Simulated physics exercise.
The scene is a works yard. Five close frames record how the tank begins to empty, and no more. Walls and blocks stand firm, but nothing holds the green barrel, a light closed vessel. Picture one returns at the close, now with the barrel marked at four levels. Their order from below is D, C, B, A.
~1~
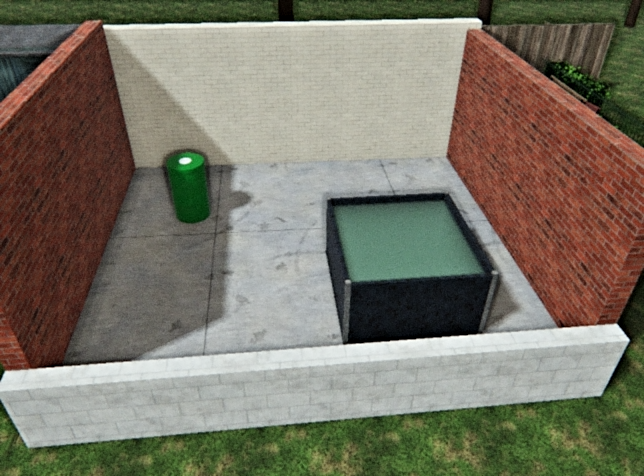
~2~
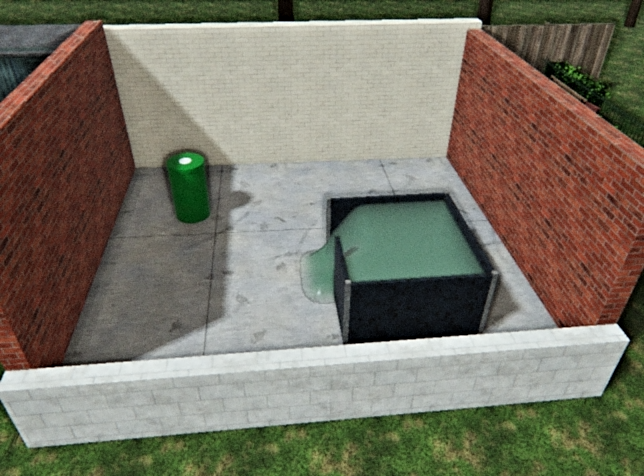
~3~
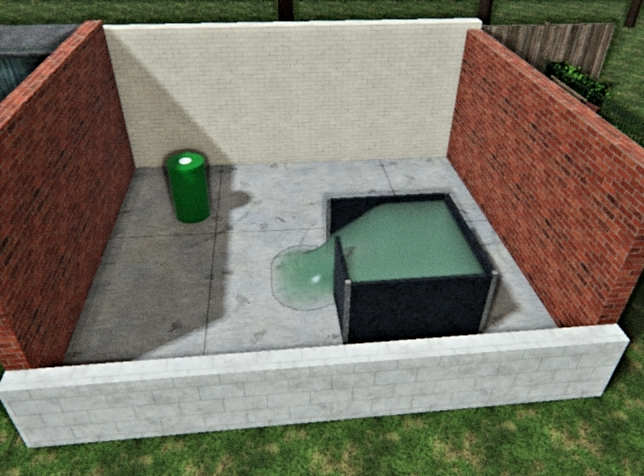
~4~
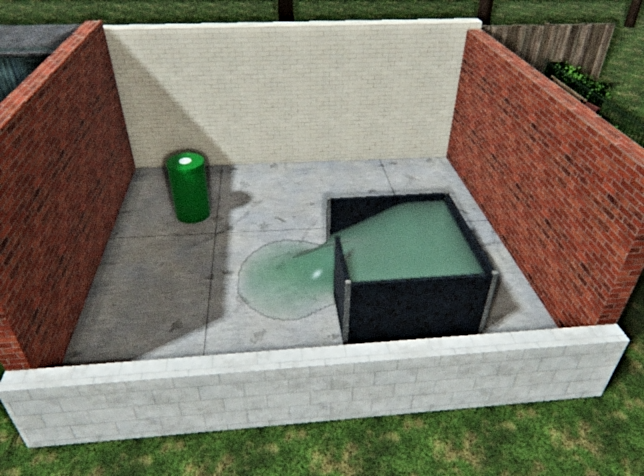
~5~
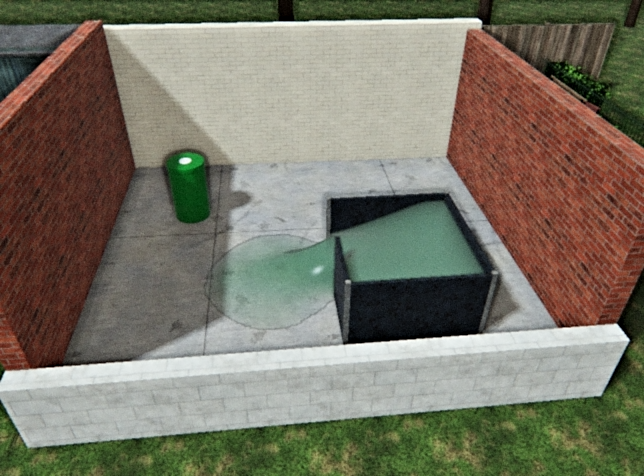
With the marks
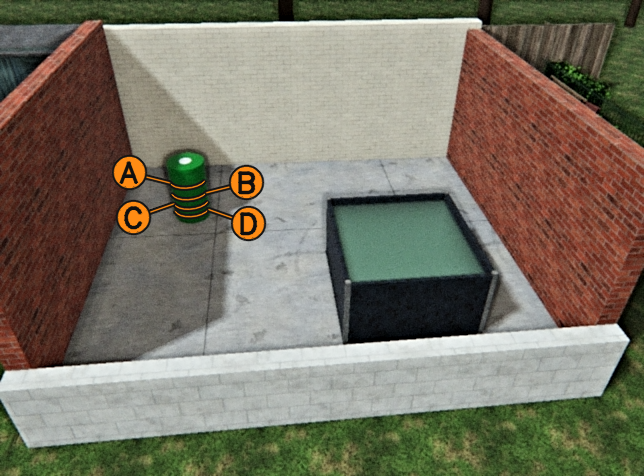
We see a walled yard with a green barrel and a full, dark square tank. Greenish water pours through an opening in the tank's left side and spreads leftward across the concrete in a widening pool, while the barrel stays still.
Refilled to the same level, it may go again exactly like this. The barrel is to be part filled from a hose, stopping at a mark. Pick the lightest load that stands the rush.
C will do.
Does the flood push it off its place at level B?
No.
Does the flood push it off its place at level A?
No, that is safe.
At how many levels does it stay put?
Three of them.
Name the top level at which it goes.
Level D.
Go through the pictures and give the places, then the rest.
Lid of the green barrel at (185, 161); tank full, its middle at (403, 238).
Water covers 2 % of the ground and is seen nearest the barrel at (307, 259).
Water covers 3 % of the ground and is seen nearest the barrel at (284, 255).
Water covers 6 % of the ground and is seen nearest the barrel at (257, 254).
Lid of the green barrel at (185, 161); water covers 9 % of the ground and is seen nearest the barrel at (234, 250).
On the marked copy, A at (186, 188); B at (188, 199); C at (189, 209); D at (190, 216); from the bottom up D, C, B, A.
If A is chosen, it does not move.
If B is chosen, it does not move.
If C is chosen, it shifts by a finger or two and stays.
If D is chosen, it is pushed about 4 times its own width away.
